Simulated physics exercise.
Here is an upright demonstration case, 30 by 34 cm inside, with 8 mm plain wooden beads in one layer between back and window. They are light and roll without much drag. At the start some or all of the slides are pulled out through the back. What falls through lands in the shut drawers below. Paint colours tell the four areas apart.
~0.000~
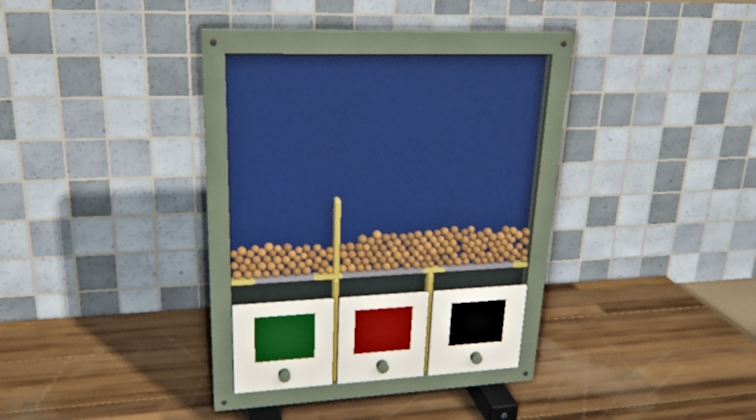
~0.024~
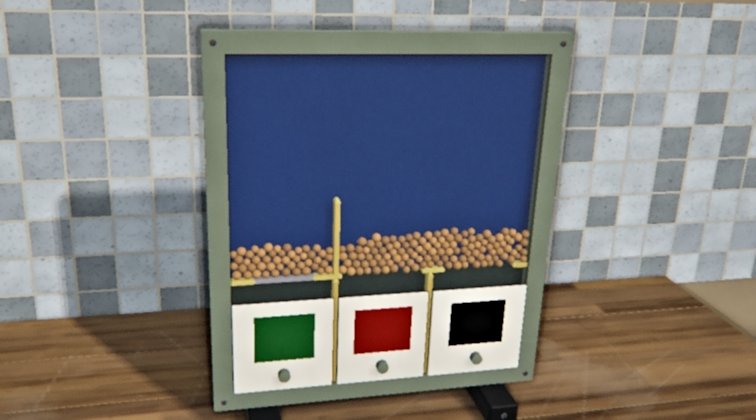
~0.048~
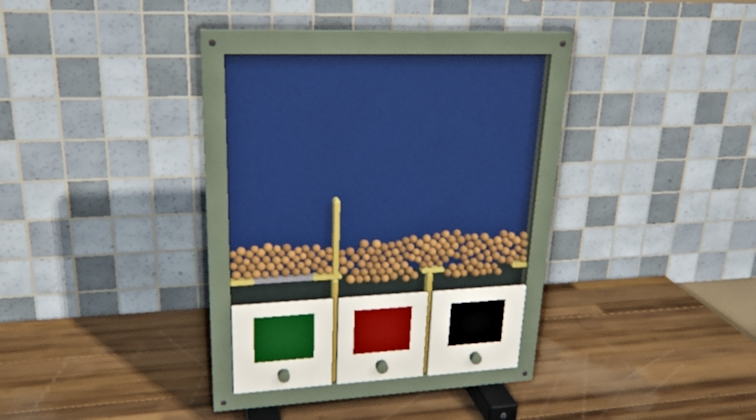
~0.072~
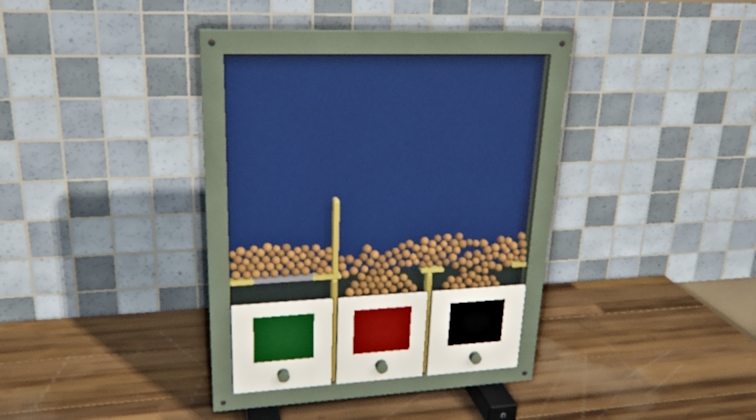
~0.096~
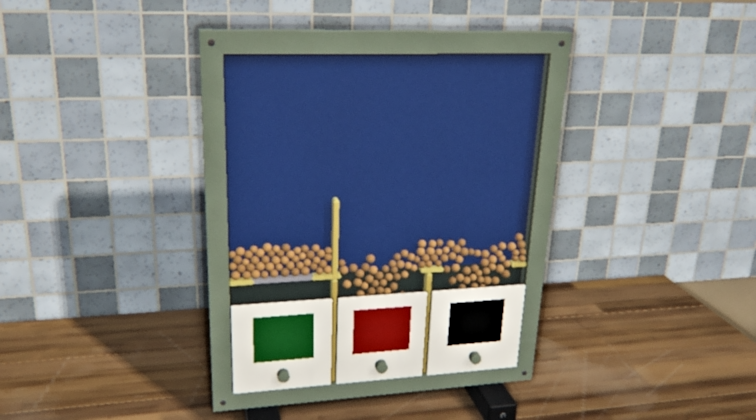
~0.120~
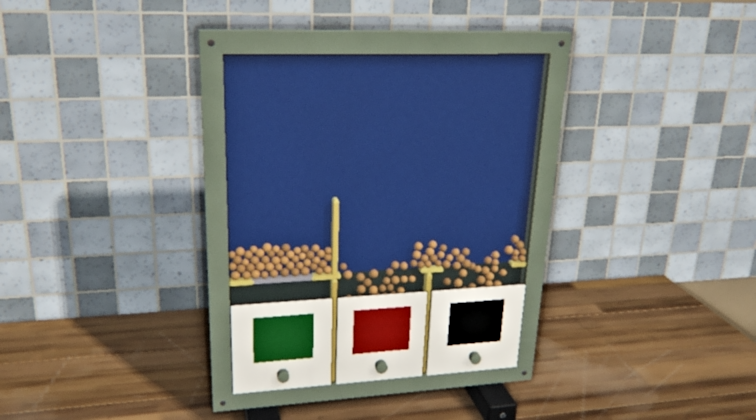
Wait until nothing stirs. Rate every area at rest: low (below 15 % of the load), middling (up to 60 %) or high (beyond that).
Red drawer middling, blue store middling, green drawer low, black drawer middling.
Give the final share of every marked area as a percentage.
Red drawer: 35; blue store: 30; green drawer: 0; black drawer: 35.
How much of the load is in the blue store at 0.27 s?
Roughly 35 per cent.
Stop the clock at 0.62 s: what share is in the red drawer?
Some 35 per cent.
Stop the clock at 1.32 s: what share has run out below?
Roughly 70 per cent.
After 0.27 s, 65 % are out; red 35 %, blue 35 %, black 35 %.
After 0.62 s, 70 % are out; red 35 %, blue 30 %, black 35 %.
After 1.32 s, 70 % are out; red 35 %, blue 30 %, black 35 %.
At rest by 1.5 s, 70 % are out; red 35 %, blue 30 %, green 0 %, black 35 %.
